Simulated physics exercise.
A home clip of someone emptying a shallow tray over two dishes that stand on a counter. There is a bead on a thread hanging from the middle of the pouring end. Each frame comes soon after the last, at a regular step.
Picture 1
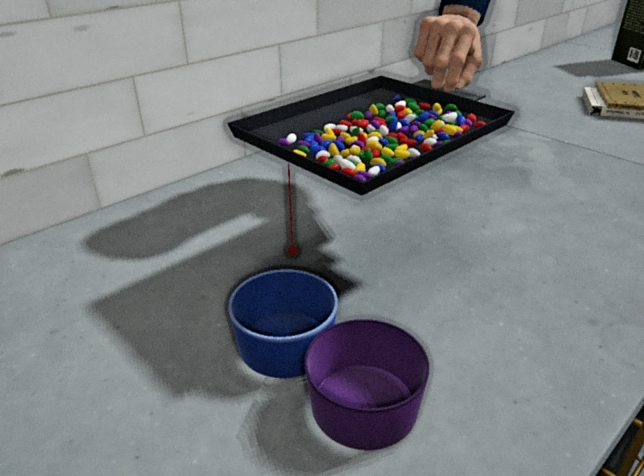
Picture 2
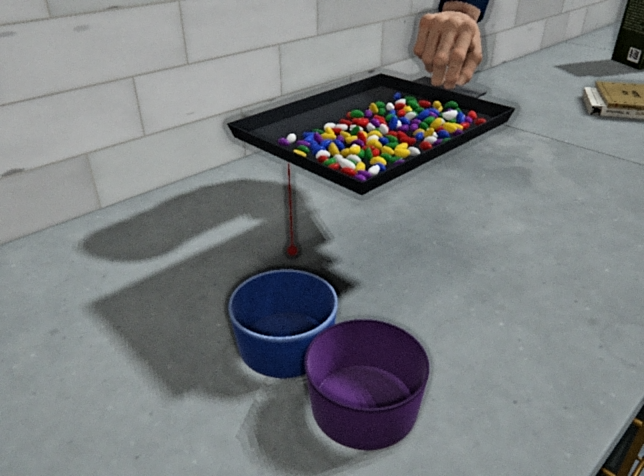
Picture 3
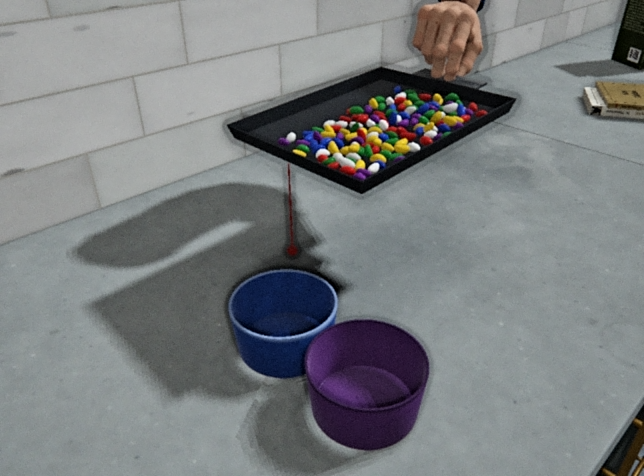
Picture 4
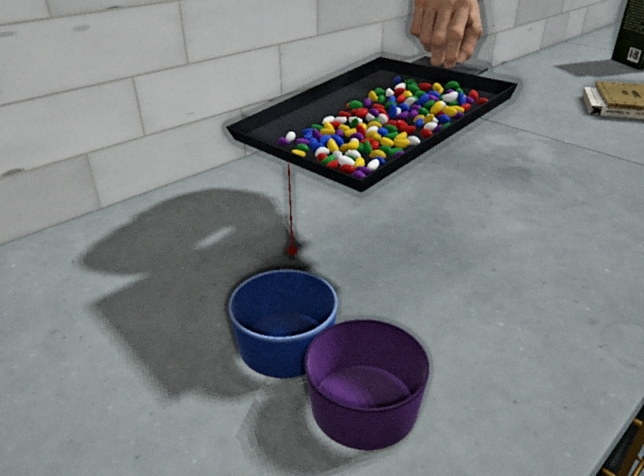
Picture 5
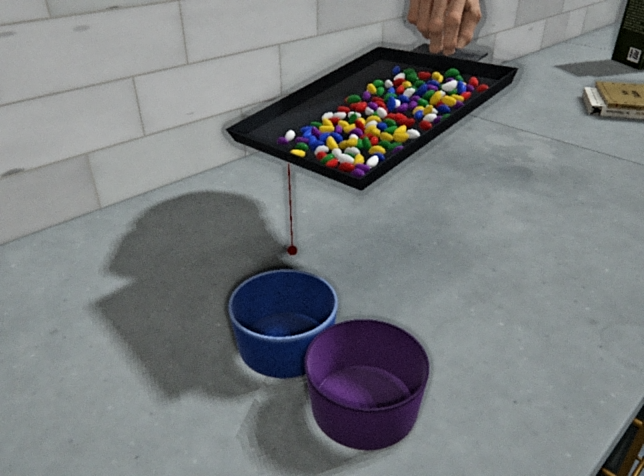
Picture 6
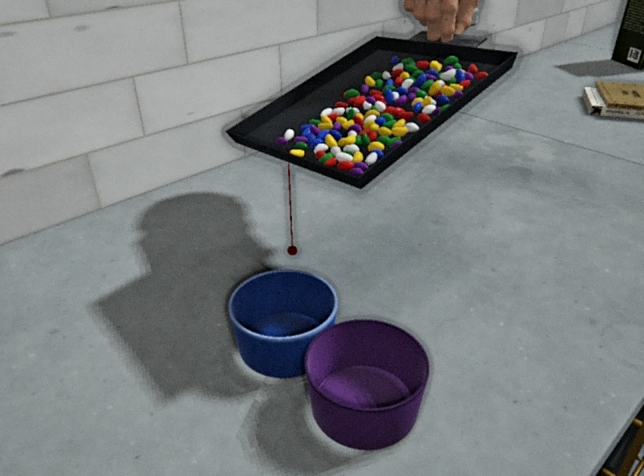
In the video, a hand holds a black tray of multicoloured jelly beans above a blue dish and a purple dish on a grey counter, then gradually tilts it toward its left corner while a red bead hangs beneath.
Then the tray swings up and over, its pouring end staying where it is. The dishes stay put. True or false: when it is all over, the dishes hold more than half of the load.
False.
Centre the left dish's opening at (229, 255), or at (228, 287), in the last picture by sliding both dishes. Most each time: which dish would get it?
Try 1: The dish to the left; try 2: The dish to the left.
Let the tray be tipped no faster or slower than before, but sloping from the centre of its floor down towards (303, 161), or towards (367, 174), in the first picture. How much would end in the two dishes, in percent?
60 % and 20 %, roughly.
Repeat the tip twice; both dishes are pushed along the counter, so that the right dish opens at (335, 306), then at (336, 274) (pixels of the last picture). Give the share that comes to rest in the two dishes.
About 40 and 30 per cent.
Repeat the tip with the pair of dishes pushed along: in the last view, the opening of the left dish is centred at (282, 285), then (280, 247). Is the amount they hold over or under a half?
In order, they'd catch a minor share, and next a minor share.
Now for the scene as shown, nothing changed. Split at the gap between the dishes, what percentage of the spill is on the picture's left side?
100 %, roughly.
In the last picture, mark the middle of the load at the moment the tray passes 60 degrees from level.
In the last view, the load is centred close to (288, 123).
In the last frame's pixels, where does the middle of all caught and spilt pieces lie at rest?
The centre comes to rest near (212, 291).
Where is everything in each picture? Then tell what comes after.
In the first picture, corners of the pouring end at (233, 123) and (362, 179), level; middle of the load at (384, 132), jelly beans; left dish at (243, 345); right dish at (323, 413); bead on its thread at (292, 251).
In the second picture, corners of the pouring end at (233, 123) and (362, 179), level; middle of the load at (384, 131).
In the third picture, corners of the pouring end at (233, 124) and (361, 178), tipped barely, lowest at the left corner; middle of the load at (384, 126).
In the fourth picture, corners of the pouring end at (232, 126) and (360, 176), tipped a little, lowest at the left corner; middle of the load at (383, 120).
In the fifth picture, corners of the pouring end at (232, 128) and (359, 175), tipped a little, lowest at the left corner; middle of the load at (382, 114).
In the sixth picture, corners of the pouring end at (231, 130) and (358, 174), tipped clearly, lowest at the left corner; middle of the load at (381, 107); left dish at (243, 345); right dish at (323, 413).
Soon, tray tipped steeply; nearly all on the tray; a small part in the air.
A while on, tray tipped right over; about a quarter on the tray; a small part in the left dish; about half outside both; about a third in the air.
Towards the end, tray tipped past a quarter turn; about a quarter in the left dish; most outside both.
Finally, tray tipped past a quarter turn; none in the right dish; about a quarter in the left dish; most outside both.
